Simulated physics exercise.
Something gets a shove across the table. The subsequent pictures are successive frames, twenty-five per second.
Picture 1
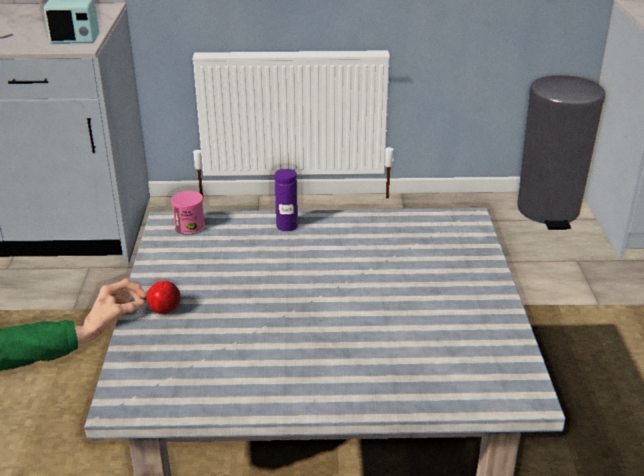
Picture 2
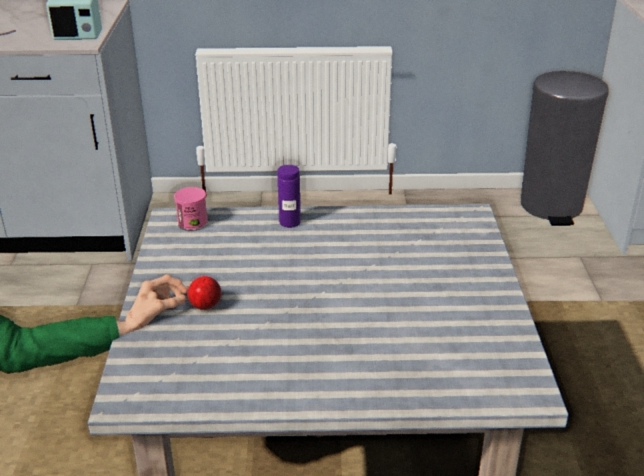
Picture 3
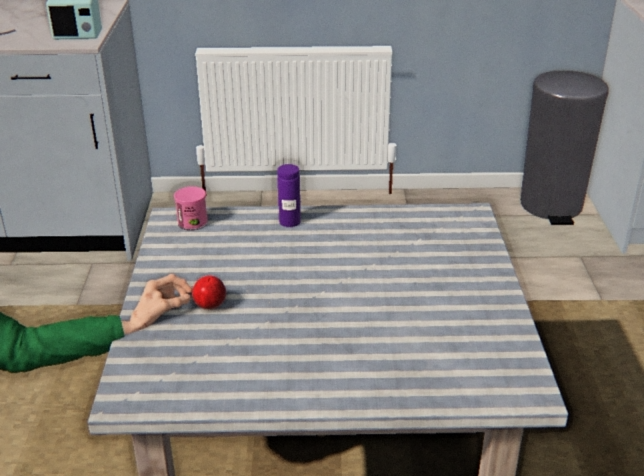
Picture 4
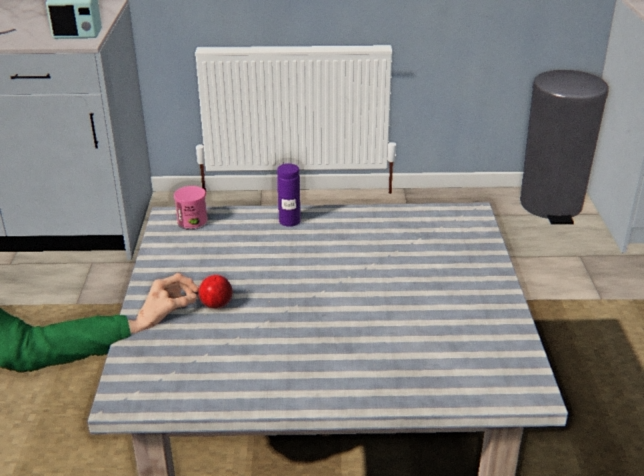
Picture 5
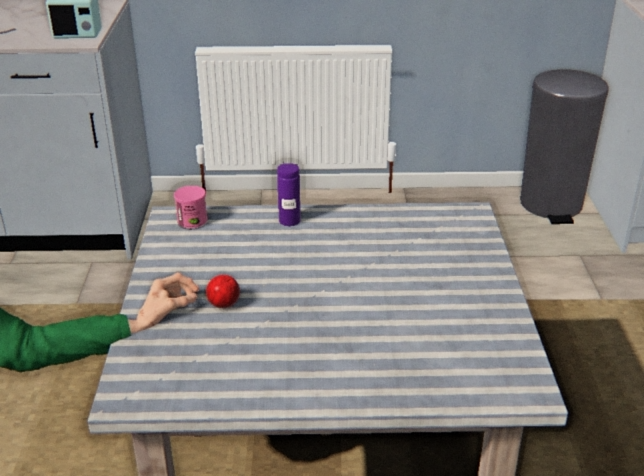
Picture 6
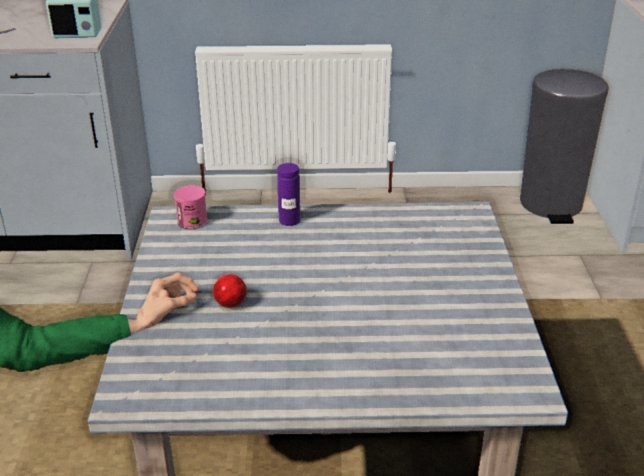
At the start, a hand in a green sleeve touches a red apple near the left edge of a striped table, with a pink container and a purple bottle behind. The hand pushes the apple to the right, then stays back as the apple moves slightly farther right, opening a small gap.
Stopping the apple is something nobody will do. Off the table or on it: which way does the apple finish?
On it.
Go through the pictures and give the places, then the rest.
Under the hand; red apple (164, 297), in the first frame.
Under the hand; red apple (205, 293), in the second frame.
Under the hand; red apple (209, 292), in the third frame.
Red apple (216, 292), in the fourth frame.
Red apple (223, 291) displaced a little, in the fifth frame.
Red apple (230, 291) displaced a little, in the sixth frame.
Then, 0.20 s past the last view, red apple displaced about its own width near (260, 290).
Then, 0.40 s past the last view, red apple displaced well along near (282, 290).
Finally, moved from the start, red apple. Final places as the last picture's camera would see them, red apple near (300, 290).
